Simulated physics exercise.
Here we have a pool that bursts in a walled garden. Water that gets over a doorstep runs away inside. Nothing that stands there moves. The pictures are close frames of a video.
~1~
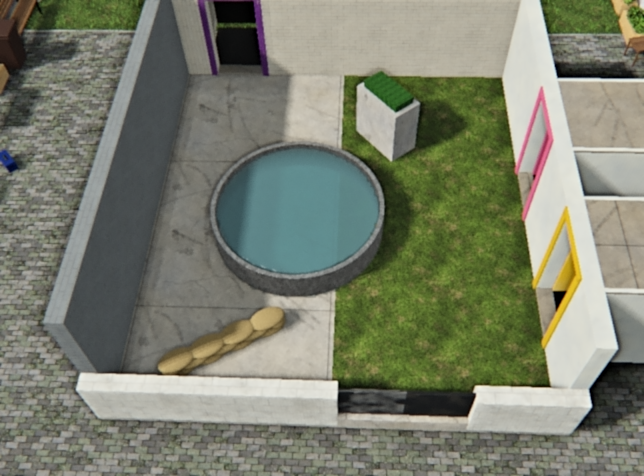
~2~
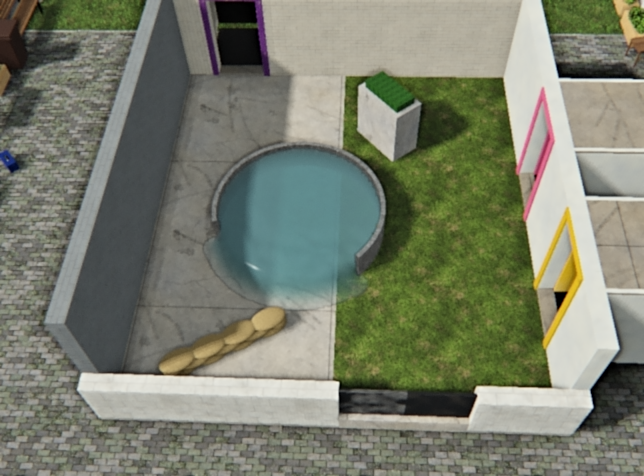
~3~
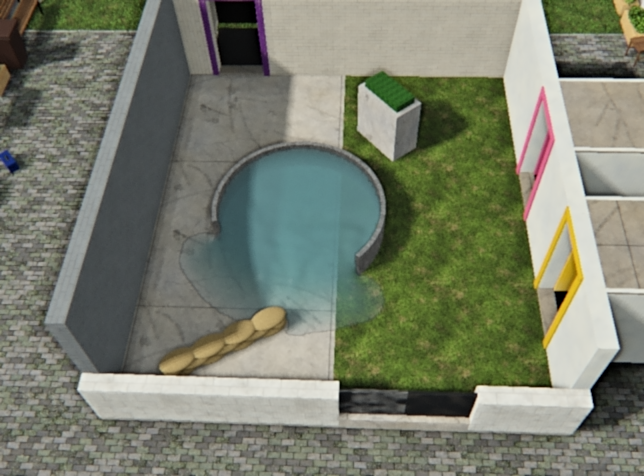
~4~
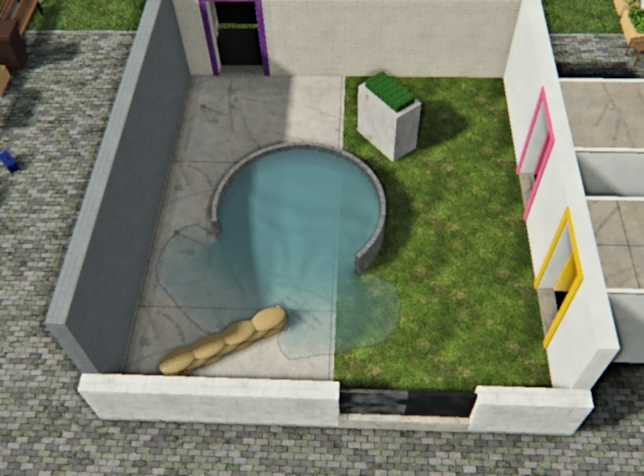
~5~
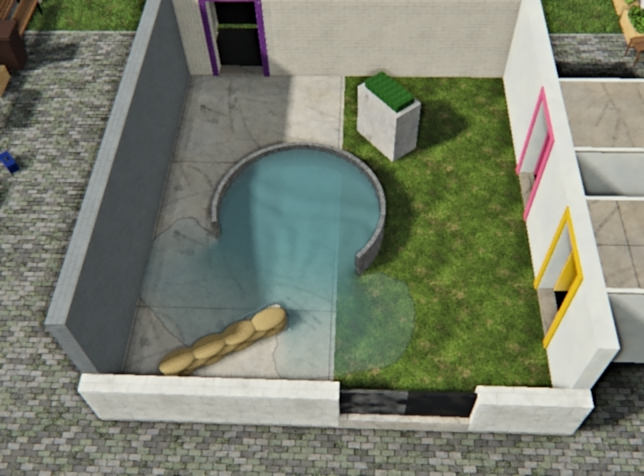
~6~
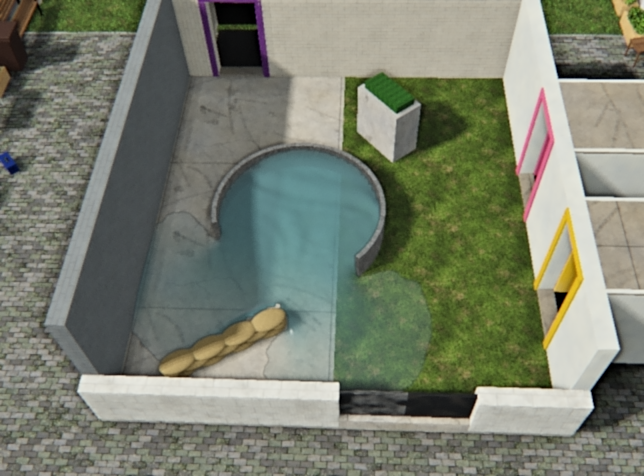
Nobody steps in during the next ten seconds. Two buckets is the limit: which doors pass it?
One by one: The purple door takes more than that; the yellow door takes more than that; the pink door stays under that.
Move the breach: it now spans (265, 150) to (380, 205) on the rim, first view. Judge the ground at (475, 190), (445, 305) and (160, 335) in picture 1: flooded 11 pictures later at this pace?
In turn: Wet, clear, clear.
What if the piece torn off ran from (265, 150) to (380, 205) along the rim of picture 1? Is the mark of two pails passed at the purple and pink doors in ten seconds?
In short: The purple door goes over, the pink door goes over.
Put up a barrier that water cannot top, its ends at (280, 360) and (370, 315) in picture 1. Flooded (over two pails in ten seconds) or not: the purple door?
One by one: The purple one lets more in.
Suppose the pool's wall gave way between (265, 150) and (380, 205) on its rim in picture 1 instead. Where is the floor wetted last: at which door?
Last comes the door marked yellow.
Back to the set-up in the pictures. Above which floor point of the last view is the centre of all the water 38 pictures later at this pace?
Close to (317, 265).
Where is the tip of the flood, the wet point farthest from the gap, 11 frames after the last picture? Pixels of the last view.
Near (512, 409).
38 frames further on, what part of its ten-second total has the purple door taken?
Roughly 20 per cent.
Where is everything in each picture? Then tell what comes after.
The pool at (298, 208) is whole and still, in the first frame.
The front is at (362, 280), out from the gap at (272, 285), in the second frame.
Water pours out at (273, 287) and has run to (192, 241), in the third frame.
Water pours out at (273, 287) and has run to (168, 250), in the fourth frame.
The front is at (150, 253), out from the gap at (273, 288), in the fifth frame.
Water pours out at (273, 289) and has run to (411, 374), in the sixth frame.
A moment on, water covers 25 % of the floor; the purple door not reached, the yellow door not reached, the pink door not reached.
Next, water covers 30 % of the floor; the purple door not reached, the yellow door not reached, the pink door not reached.
Then, water covers 40 % of the floor; the purple door not reached, the yellow door wet at the sill, nothing in, the pink door not reached.
Later, water covers 70 % of the floor; the purple door under two buckets in, the yellow door over two buckets in, the pink door wet at the sill, nothing in.
In the end, water covers 95 % of the floor; the purple door over two buckets in, the yellow door over two buckets in, the pink door wet at the sill, nothing in.
